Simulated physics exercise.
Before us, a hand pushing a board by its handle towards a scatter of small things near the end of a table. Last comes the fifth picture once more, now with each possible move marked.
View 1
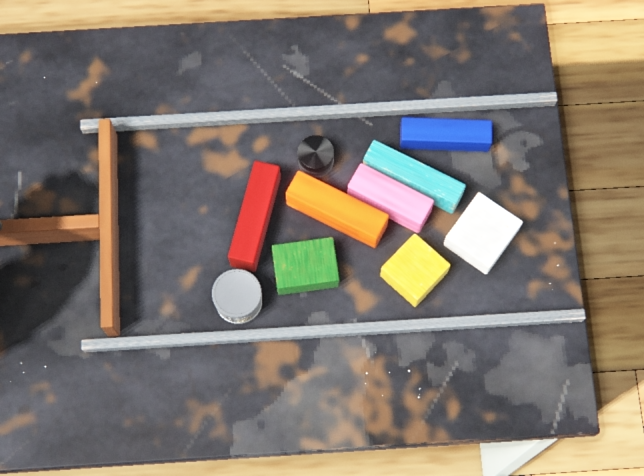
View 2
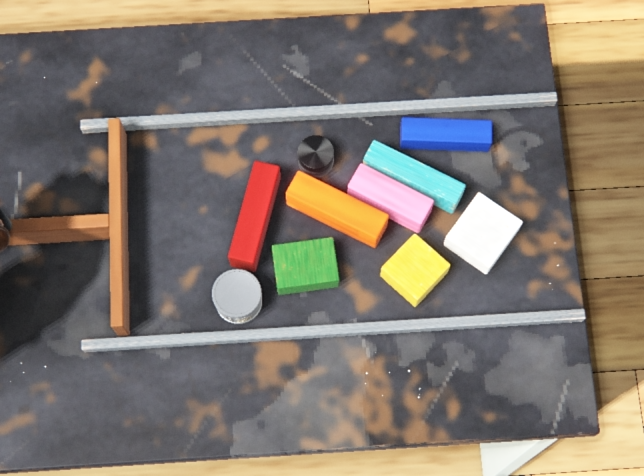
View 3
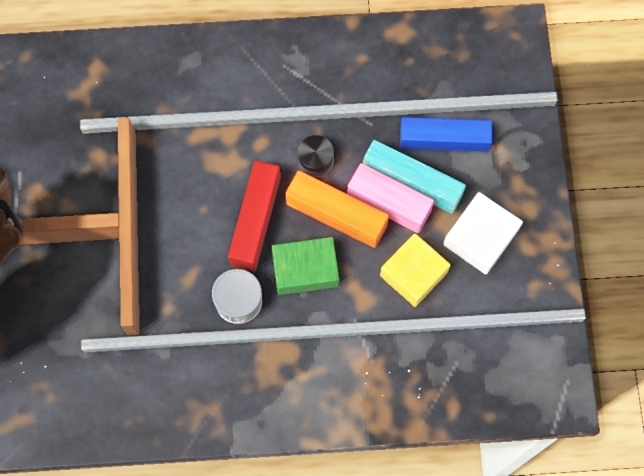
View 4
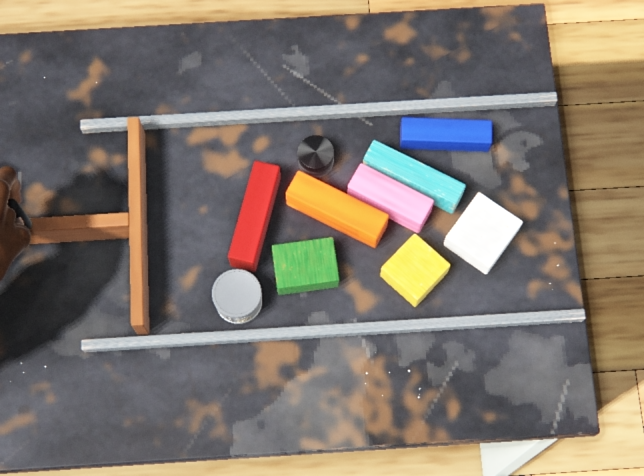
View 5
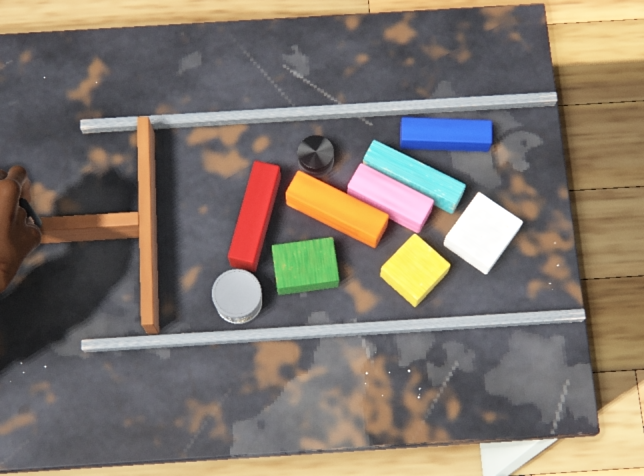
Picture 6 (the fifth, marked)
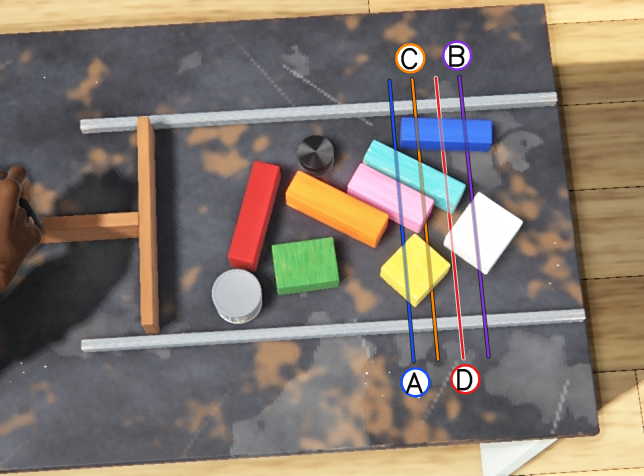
At the start, a wooden board with a handle stands at the left between two metal rails, apart from a scatter of colourful blocks, a grey tin and a dark round object. The board slides slowly right as a hand comes into view gripping the handle, while the scattered things stay still.
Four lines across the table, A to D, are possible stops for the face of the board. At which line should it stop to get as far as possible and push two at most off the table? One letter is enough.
It should halt at B.
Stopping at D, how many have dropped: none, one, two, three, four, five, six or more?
In all, one.
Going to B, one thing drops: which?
The white block goes over.
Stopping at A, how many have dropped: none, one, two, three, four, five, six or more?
By then, none.
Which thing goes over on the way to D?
It is the white block.
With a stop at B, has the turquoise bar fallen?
No.
On the marked copy, A at (401, 216); B at (473, 212); C at (425, 215); D at (449, 213).
With B. Early on, board (264, 211); grey tin (300, 301); green block (333, 258).
Further on, board (382, 203); white block (538, 237); yellow block (483, 283).
At the end, board (473, 198); white block over the edge; yellow block (574, 278); one fallen.
As for the rest, A is within the limit but short; C is within the limit but short; D is within the limit but short.
